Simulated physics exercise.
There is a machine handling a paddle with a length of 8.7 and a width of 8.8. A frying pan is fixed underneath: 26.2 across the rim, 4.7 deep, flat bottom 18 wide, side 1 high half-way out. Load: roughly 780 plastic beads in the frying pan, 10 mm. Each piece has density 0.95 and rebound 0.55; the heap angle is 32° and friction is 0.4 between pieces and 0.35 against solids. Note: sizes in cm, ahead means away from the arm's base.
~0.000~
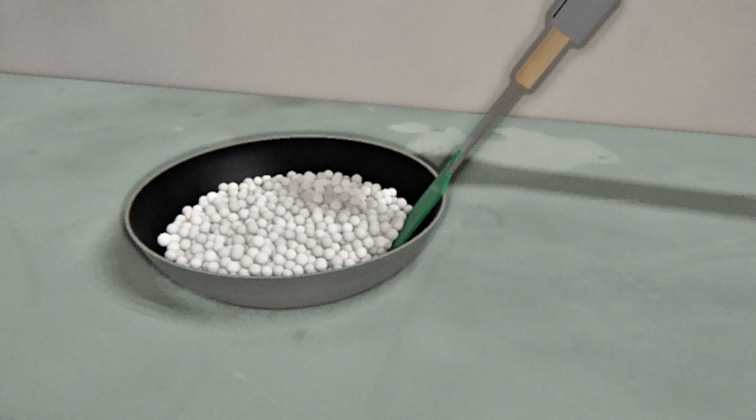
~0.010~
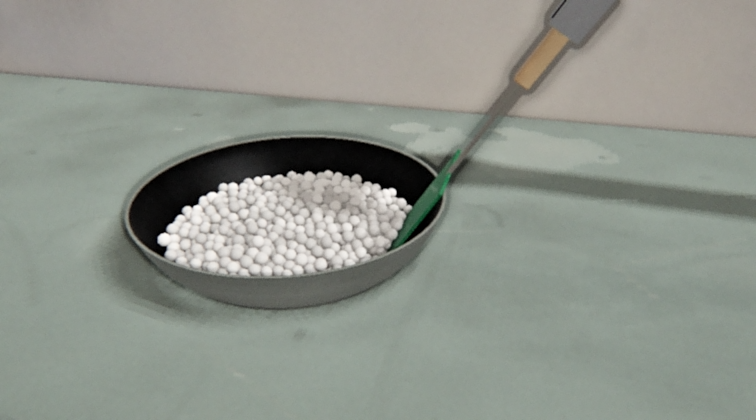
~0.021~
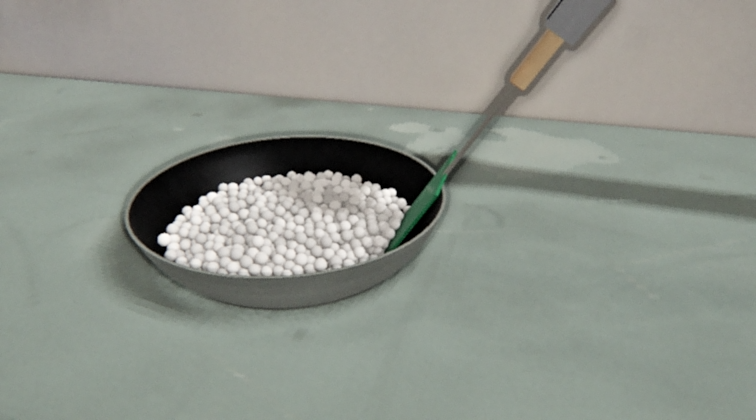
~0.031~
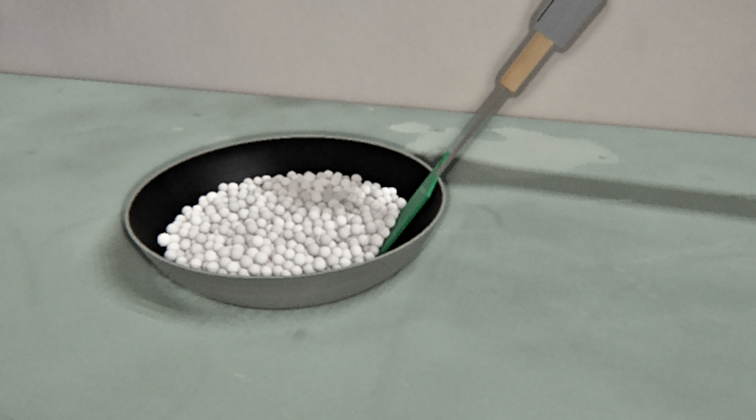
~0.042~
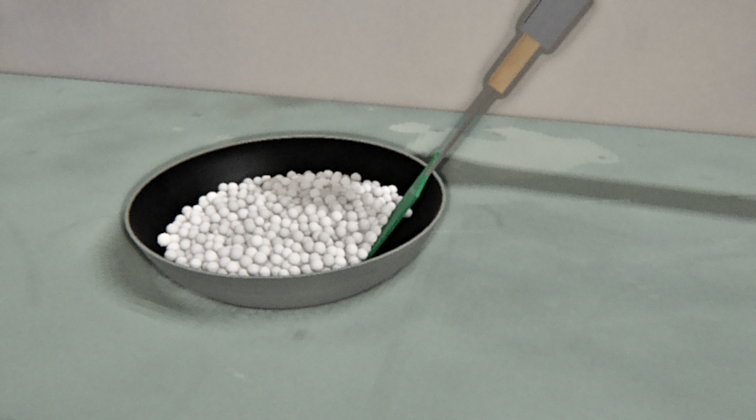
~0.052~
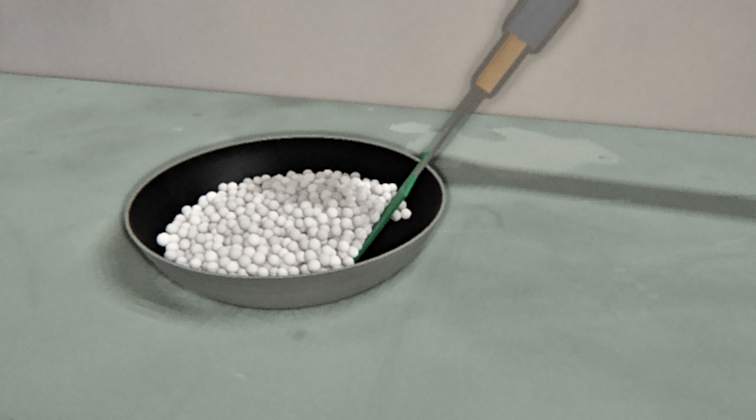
On a pale green tabletop, a dark frying pan holds a heap of white beads, with a green paddle on a machine's arm resting at the pan's right side. The paddle barely moves at first, then slides a short way left along the near rim, pressing into the beads and baring dark pan behind it.
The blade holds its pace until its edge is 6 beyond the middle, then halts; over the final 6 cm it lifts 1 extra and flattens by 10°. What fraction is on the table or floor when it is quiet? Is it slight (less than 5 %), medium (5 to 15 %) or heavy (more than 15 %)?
Slight.
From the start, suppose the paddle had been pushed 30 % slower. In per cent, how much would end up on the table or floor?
In that case some 0 per cent.
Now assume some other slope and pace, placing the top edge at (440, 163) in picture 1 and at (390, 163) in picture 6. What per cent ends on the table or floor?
It comes to something like 10 %, give or take.
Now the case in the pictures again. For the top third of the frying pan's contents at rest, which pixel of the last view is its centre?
Roughly (204, 192).
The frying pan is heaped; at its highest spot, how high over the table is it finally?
About 6.0 centimetres.
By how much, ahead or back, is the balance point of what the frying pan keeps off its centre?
Forward offset: Roughly 4.5 cm.
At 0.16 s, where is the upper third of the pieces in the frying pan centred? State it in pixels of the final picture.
I'd say close to (250, 203).
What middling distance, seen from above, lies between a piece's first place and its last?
I'd put it at close to 4 centimetres.
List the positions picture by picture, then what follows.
In the first picture, the paddle top edge at (452, 170), sloping 58°; upper third of the load around (304, 217), from x 165 to 410, top at y 175; 783 in the frying pan.
In the second picture, the paddle top edge at (451, 170), sloping 58°; upper third of the load around (304, 217), from x 165 to 410, top at y 175.
In the third picture, the paddle top edge at (447, 171), sloping 58°; upper third of the load around (306, 217), from x 165 to 410, top at y 175.
In the fourth picture, the paddle top edge at (439, 172), sloping 58°; upper third of the load around (308, 217), from x 165 to 410, top at y 175.
In the fifth picture, the paddle top edge at (429, 173), sloping 58°; upper third of the load around (307, 216), from x 165 to 405, top at y 175.
In the sixth picture, the paddle top edge at (418, 172), sloping 58°; upper third of the load around (305, 213), from x 165 to 405, top at y 175; 783 in the frying pan.
After 0.10 s, sloping 58°, highest piece 6 above the table; 783 in the frying pan.
After 0.16 s, sloping 54°, highest piece 5 above the table; 783 in the frying pan.
After 0.38 s, sloping 48°, highest piece 6 above the table; 776 in the frying pan, 5 on the table or floor, 2 on the blade or in flight.
After 1.43 s, sloping 48°, highest piece 6 above the table; 776 in the frying pan, 7 on the table or floor.
In the end, 776 in the frying pan, 7 on the table or floor. That is 1 % on the table or floor.
